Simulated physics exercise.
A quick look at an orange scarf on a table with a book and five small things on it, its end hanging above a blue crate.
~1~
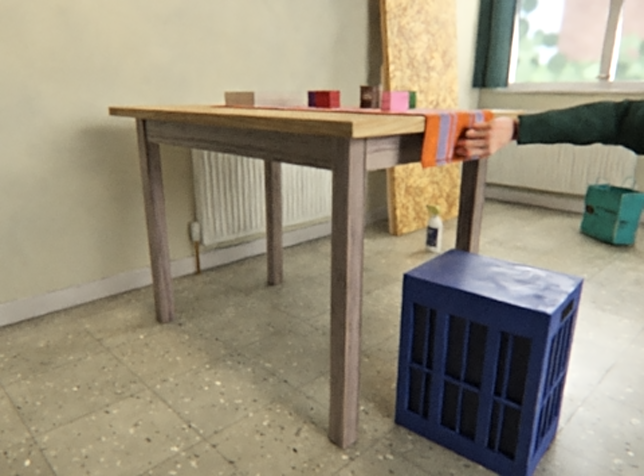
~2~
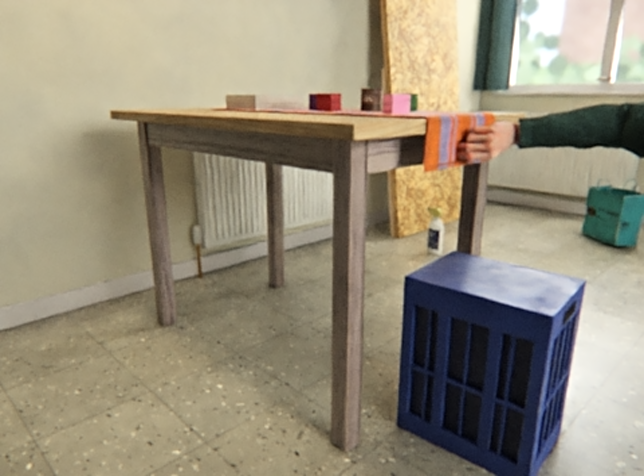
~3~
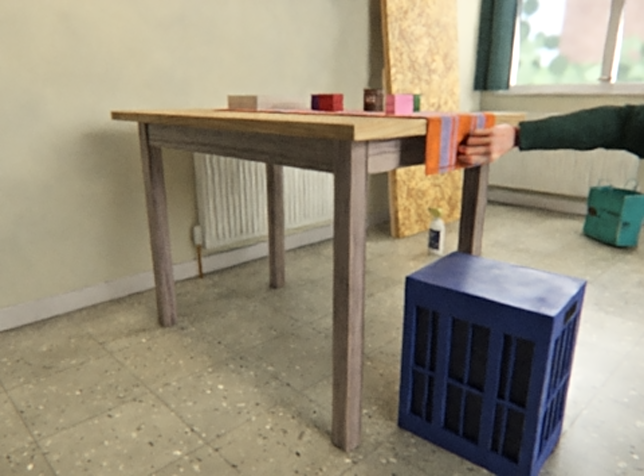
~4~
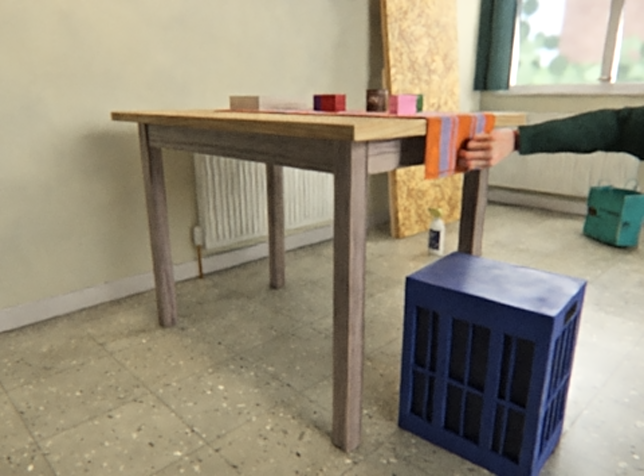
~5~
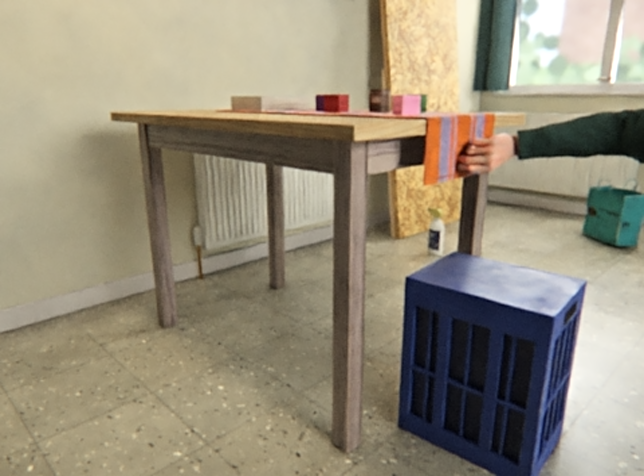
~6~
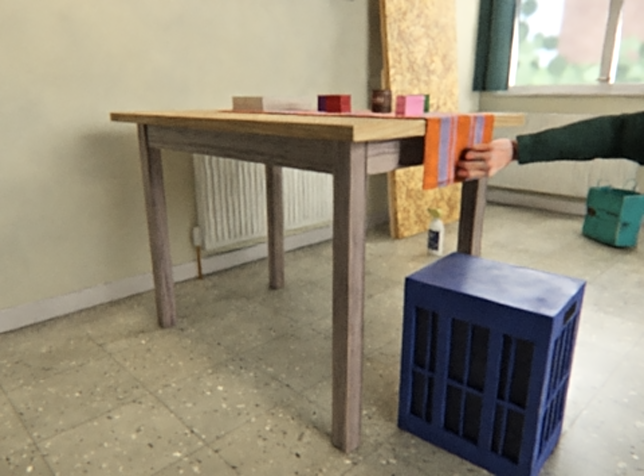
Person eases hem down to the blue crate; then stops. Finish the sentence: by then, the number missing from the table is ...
... two.
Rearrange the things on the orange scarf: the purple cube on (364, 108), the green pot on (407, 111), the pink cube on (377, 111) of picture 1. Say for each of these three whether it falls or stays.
Here's what happens: The purple cube remains aboard, the green pot leaves its perch, the pink cube leaves its perch.
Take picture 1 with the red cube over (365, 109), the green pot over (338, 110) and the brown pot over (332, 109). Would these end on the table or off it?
Record - red cube retained; green pot retained; brown pot retained.
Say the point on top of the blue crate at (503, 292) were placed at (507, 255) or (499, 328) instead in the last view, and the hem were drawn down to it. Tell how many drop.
Count: 1, then 3.
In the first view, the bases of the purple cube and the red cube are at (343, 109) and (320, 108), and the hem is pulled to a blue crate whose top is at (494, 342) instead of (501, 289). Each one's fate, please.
Outcome for the purple cube: It is lost. Outcome for the red cube: It stays.
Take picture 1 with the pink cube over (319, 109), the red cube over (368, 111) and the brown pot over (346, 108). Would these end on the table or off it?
You'd see the pink cube hang on, the red cube go down and the brown pot hang on.
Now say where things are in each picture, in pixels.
The first frame shows hem (422, 168); pink cube (395, 91); green pot (407, 91); brown pot (371, 86); red cube (328, 90); purple cube (318, 90); top of the crate (501, 289).
The second frame shows hem (424, 172); pink cube (397, 94).
The third frame shows hem (426, 175); green pot (411, 94).
The fourth frame shows hem (424, 179); brown pot (377, 89); top of the crate (504, 292).
The fifth frame shows hem (424, 185); red cube (337, 94).
The sixth frame shows hem (422, 190); pink cube (410, 95); green pot (420, 94); brown pot (382, 90); red cube (339, 95); purple cube (328, 95).
Early on, hem near (458, 206); all still up.
Midway, hem near (456, 246); pink cube gone.
Near the end, hem on the crate; pink cube and green pot gone.
Finally, hem on the crate; pink cube and green pot gone. Over the edge go two.
